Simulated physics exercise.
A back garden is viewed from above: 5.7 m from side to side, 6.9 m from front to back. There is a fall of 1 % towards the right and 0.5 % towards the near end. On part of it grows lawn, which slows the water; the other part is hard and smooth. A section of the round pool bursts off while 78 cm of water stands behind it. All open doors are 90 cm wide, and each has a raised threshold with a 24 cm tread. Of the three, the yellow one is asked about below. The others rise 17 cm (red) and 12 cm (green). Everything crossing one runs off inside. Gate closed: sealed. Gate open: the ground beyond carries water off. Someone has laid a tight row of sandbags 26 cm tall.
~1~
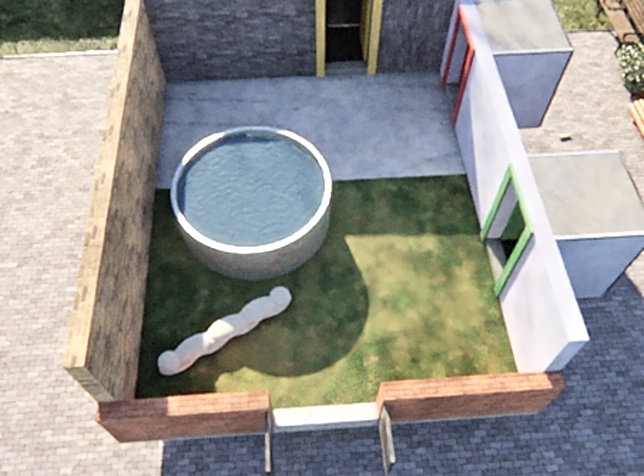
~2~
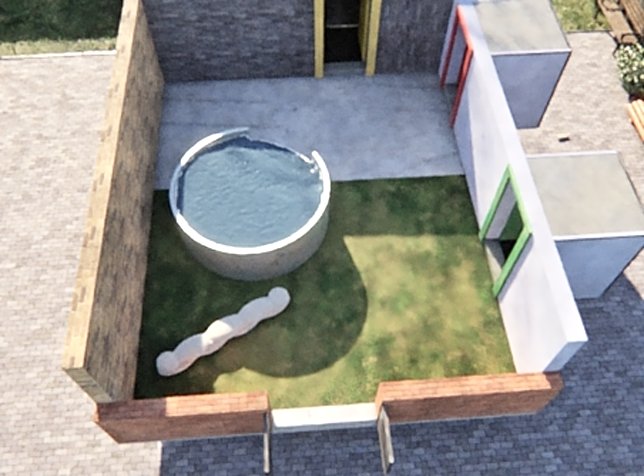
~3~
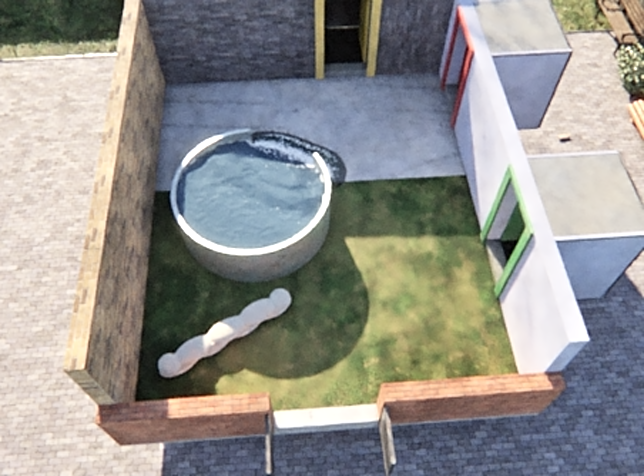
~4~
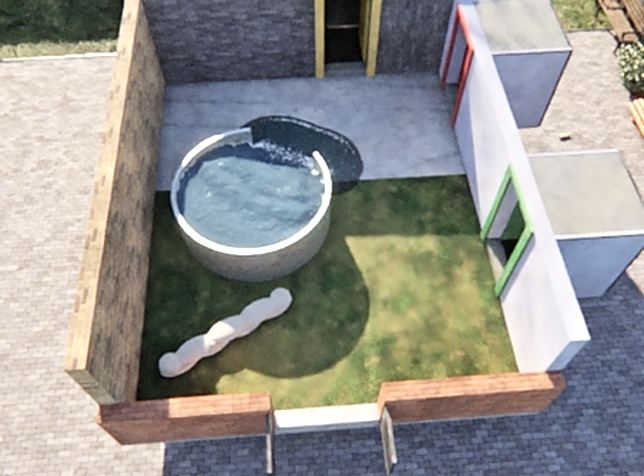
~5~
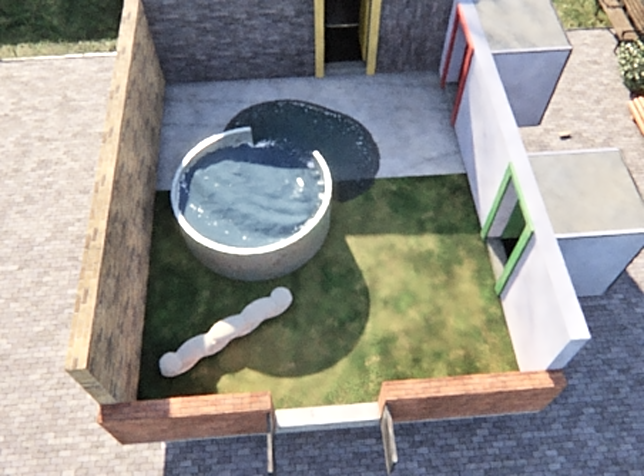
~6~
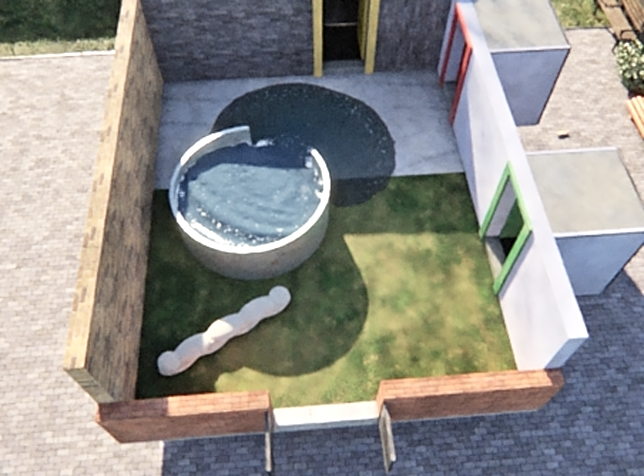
A round pool bursts open on its far side and water spreads across the paving.
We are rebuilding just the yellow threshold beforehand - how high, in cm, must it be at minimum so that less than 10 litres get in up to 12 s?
It needs to be about 32 cm high.
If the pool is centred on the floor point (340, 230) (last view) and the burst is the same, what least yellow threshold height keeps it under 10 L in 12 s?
30 cm or thereabouts.
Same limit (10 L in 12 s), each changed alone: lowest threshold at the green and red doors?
Some 8.5 cm for green, some 36 cm for red.
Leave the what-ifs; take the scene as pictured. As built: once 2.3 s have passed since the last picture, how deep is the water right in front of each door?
Reading in centimetres: Red = 32, yellow = 25, green = 0.
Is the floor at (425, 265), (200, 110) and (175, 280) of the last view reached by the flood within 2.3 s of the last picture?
Untouched; soaked; untouched.
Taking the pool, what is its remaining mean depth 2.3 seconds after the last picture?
It averages near 32 cm.
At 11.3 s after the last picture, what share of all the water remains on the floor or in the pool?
About 84 per cent.
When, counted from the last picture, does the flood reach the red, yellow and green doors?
Red at 0.6 s, yellow at 0.2 s and green at 3.0 s.
Then, 0.7 s after the last picture water covers 35 % of the floor, deepest (38 cm) near (305, 77); 33 cm at the yellow door, 26 litres in over its 14 cm threshold.
Then, 2.3 s after the last picture water covers 40 % of the floor, deepest (44 cm) near (433, 71); 25 cm at the yellow door, 162 litres in over its 14 cm threshold.
Then, 11.3 s after the last picture water covers 95 % of the floor, deepest (14 cm) near (514, 378); 9 cm at the yellow door, 225 litres in over its 14 cm threshold.
At the yellow door as built, the water peaked near 33 cm, 0.7 s after the last picture.
With a threshold of 28 cm, 27 litres would have come in within the 12 s; with 37.5 cm, 0 litres. So under 10 litres takes about 32 cm.
